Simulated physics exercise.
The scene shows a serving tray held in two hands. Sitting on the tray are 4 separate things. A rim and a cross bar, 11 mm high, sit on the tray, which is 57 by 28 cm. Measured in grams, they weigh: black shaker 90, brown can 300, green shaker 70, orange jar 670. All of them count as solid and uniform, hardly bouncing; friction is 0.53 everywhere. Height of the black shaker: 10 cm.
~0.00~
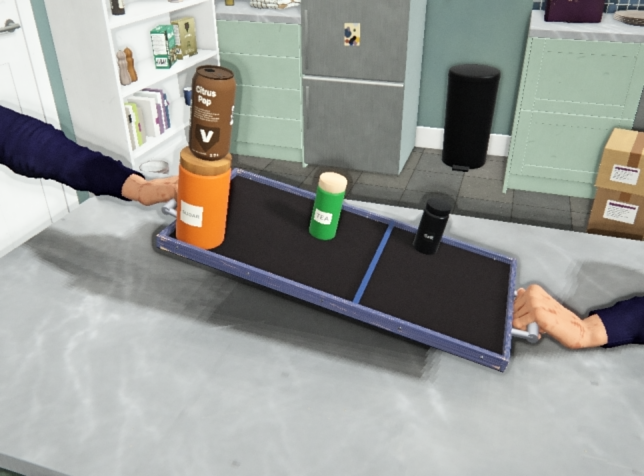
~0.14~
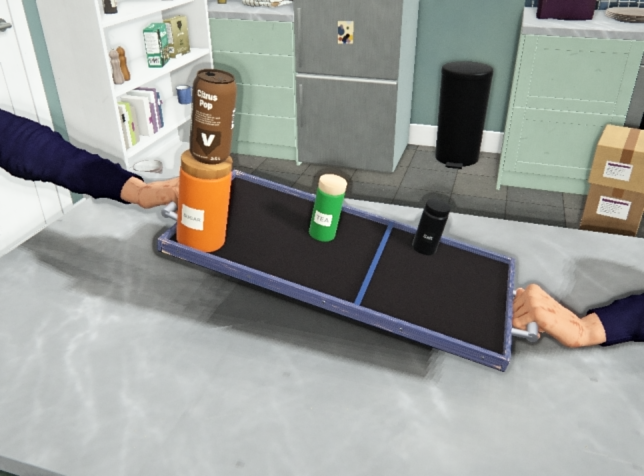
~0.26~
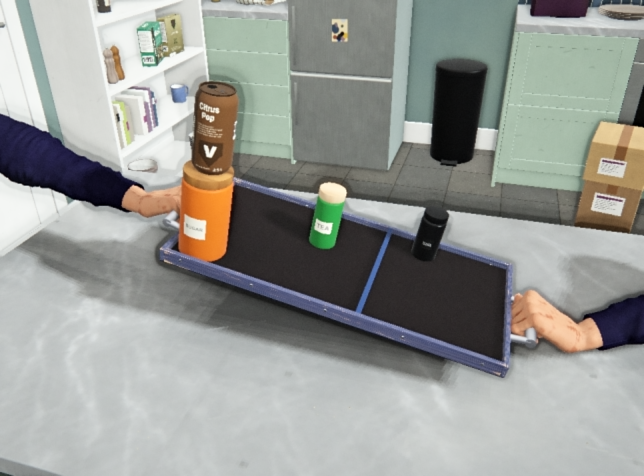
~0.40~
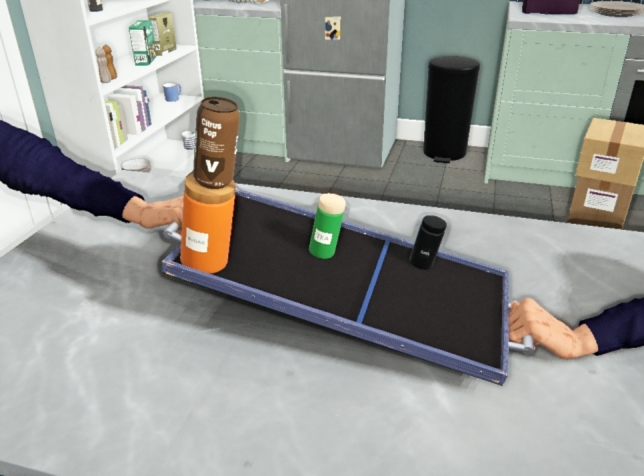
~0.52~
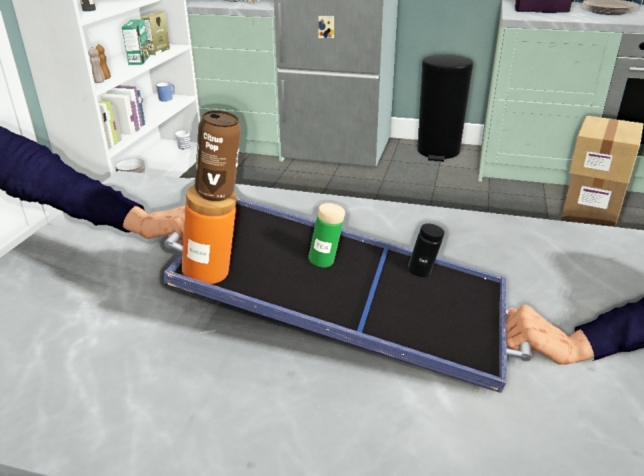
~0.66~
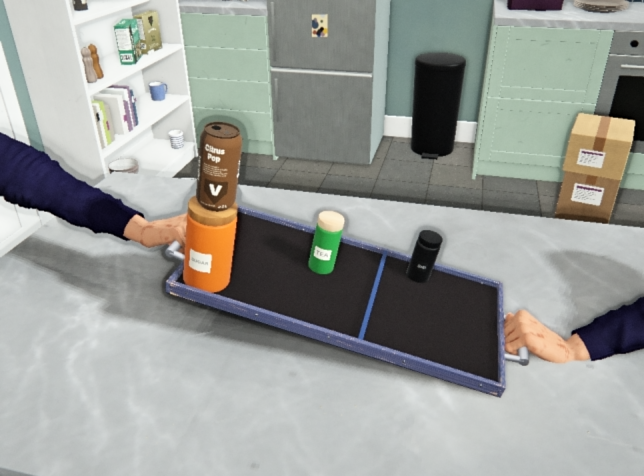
In a kitchen, two hands hold a blue-rimmed tray above a grey table, its right side lower, carrying an orange jar with a brown can on top, a green shaker and a black shaker. The hands gradually lower the tray's right edge to the table, while the items keep their places on it.
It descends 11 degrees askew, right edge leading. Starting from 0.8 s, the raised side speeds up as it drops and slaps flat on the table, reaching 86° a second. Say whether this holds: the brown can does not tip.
I'd say it goes down.
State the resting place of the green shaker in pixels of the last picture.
My guess is roughly (316, 271).
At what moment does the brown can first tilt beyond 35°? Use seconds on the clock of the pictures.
Time: Roughly 1.3 s.
After 1.06 s, tray flat on the table; brown can tipped 5° from how it sat near (205, 218); orange jar tipped 5° from how it sat.
After 1.26 s, tray flat on the table; brown can now off the tray; orange jar tipped 7° from how it sat.
After 1.46 s, tray flat on the table.
At rest (2.1 s), off the tray and tipped over, brown can; the other 3 in place, give or take 5 cm. In the last view, brown can near (85, 304).
